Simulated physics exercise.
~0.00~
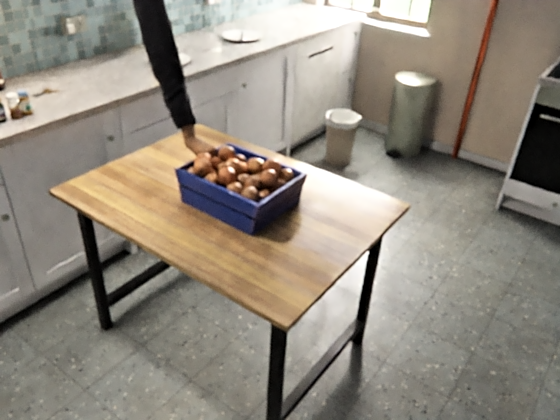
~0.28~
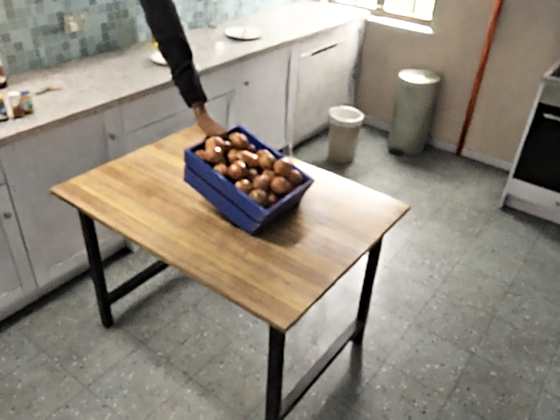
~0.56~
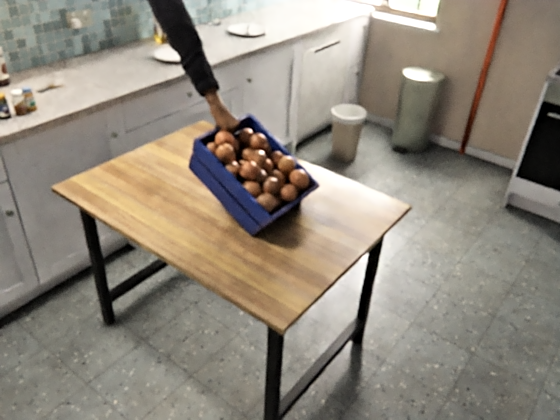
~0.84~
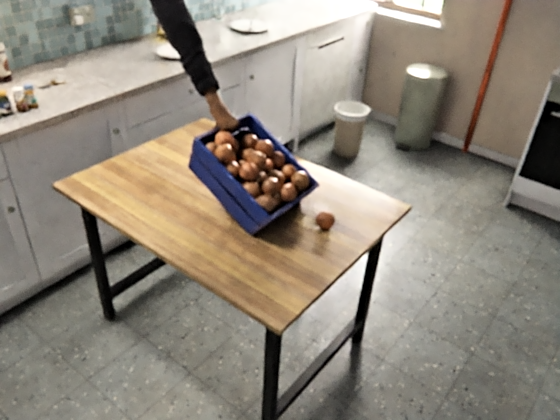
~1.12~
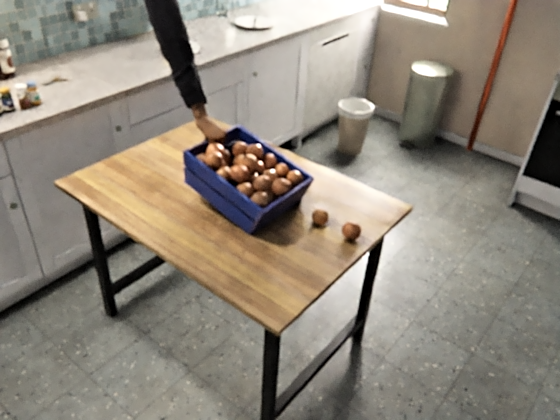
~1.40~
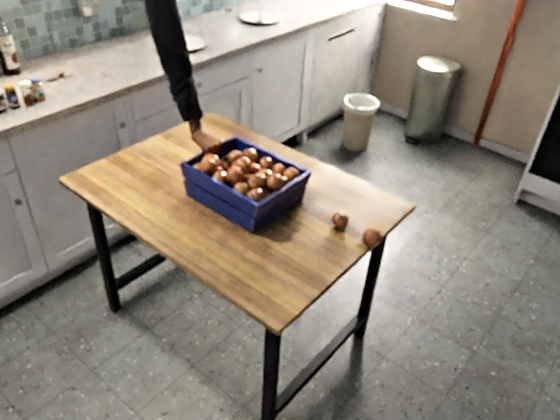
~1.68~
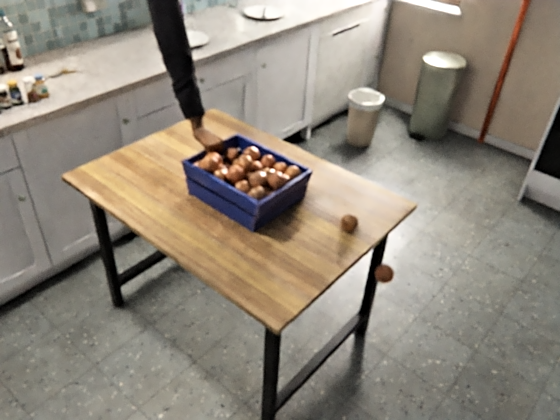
The clip opens on a blue basket full of onions standing on a wooden table in a kitchen, with a dark-sleeved arm reaching down to its left side. The hand lifts that side, and the basket tips toward the right, resting on its right edge. It is held tilted, and one onion tumbles out onto the tabletop. As the hand lowers the basket, a second onion follows, and both roll toward the table's right edge. The basket settles flat, still well filled. Finally, one onion drops off the edge while the other remains on the table.
